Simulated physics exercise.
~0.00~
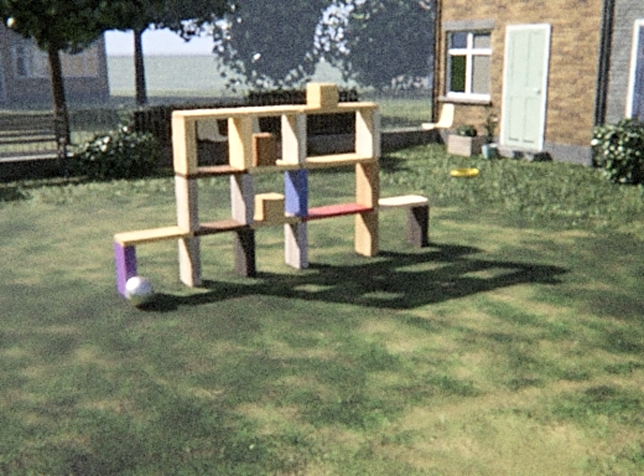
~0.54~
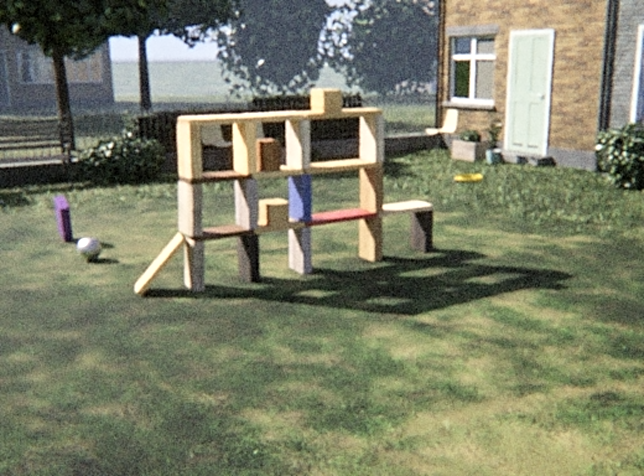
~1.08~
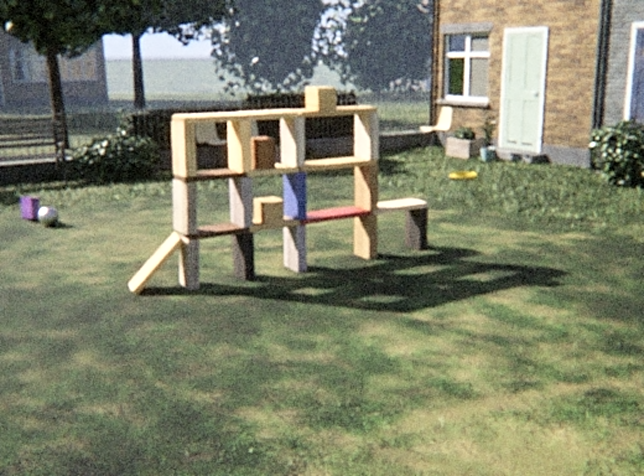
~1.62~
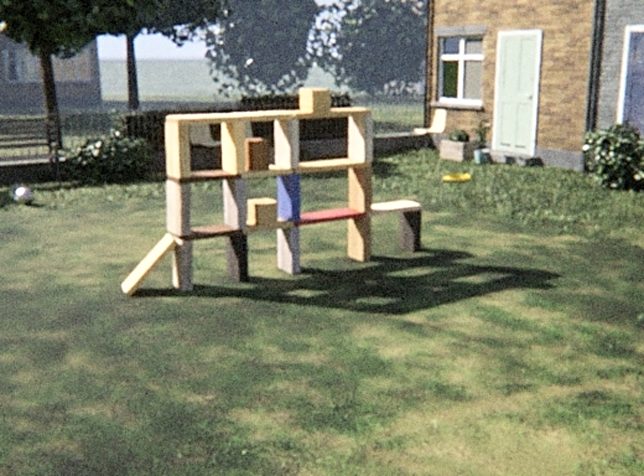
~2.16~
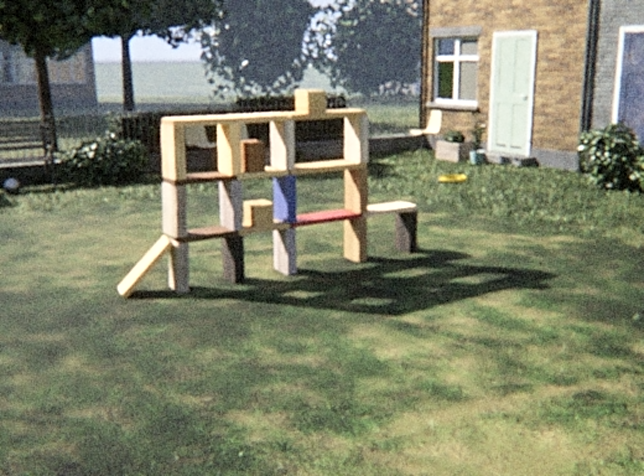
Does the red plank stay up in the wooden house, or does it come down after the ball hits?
The red plank stays up. Only the purple post and the plank at the left end come down, and the rest of the house keeps standing.
